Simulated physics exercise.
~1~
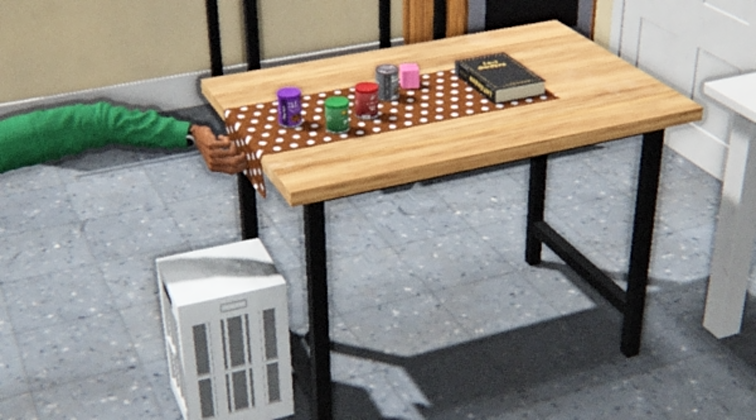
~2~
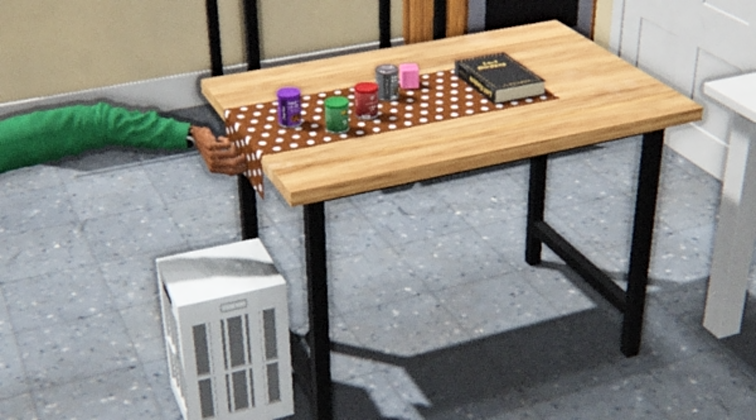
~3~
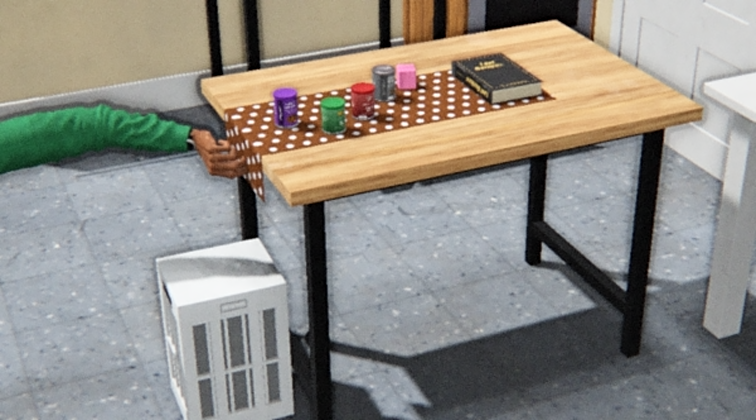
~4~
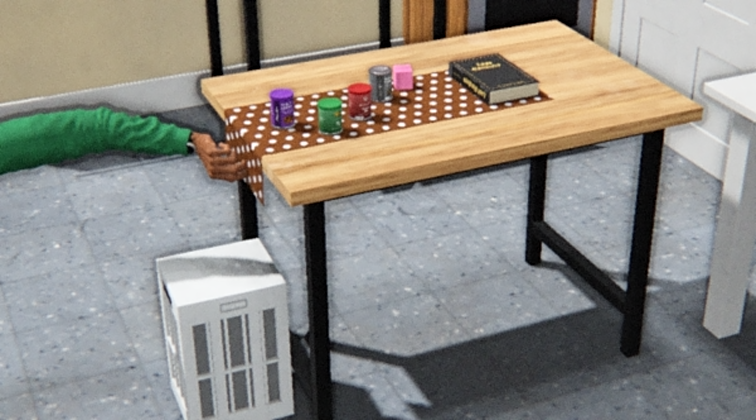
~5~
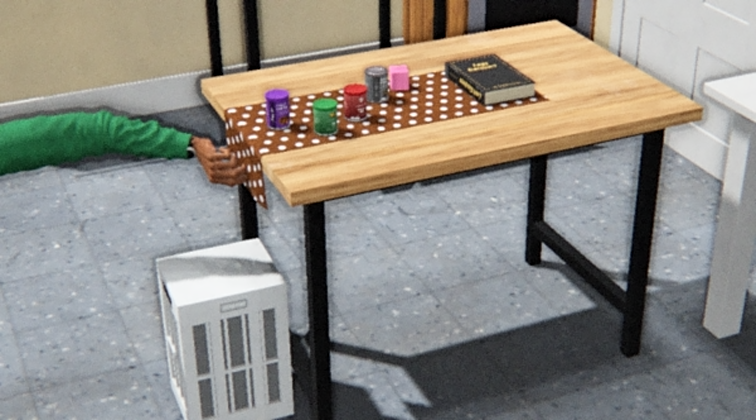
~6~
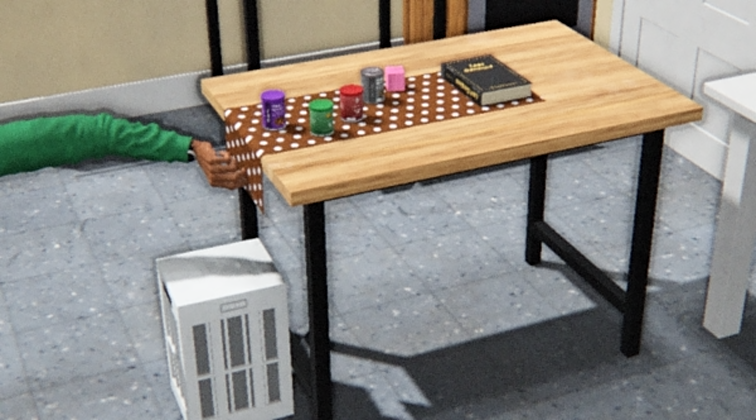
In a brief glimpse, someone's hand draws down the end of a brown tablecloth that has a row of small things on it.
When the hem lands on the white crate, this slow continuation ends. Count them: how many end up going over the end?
The count is two.
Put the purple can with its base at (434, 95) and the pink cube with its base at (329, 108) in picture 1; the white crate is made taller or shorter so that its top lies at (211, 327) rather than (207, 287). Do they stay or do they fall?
The purple can stays aboard, and the pink cube does not stay aboard.
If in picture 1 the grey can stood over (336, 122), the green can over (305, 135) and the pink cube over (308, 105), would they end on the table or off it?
Of the three, the grey can ends off the top, the green can ends off the top and the pink cube ends off the top.
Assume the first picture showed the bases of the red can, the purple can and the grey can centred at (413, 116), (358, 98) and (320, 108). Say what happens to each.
The red can does not fall; the purple can holds on; the grey can comes down.
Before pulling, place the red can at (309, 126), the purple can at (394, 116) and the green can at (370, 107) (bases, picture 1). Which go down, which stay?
The red can is lost, the purple can stays aboard, the green can stays aboard.
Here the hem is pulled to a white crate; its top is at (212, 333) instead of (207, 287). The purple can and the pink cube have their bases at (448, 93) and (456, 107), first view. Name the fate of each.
The purple can stays aboard, and the pink cube stays aboard.
Early on, hem near (247, 229); purple can gone.
Midway, hem on the crate; purple can and green can gone.
Finally, hem on the crate; purple can and green can gone. The answer is two.
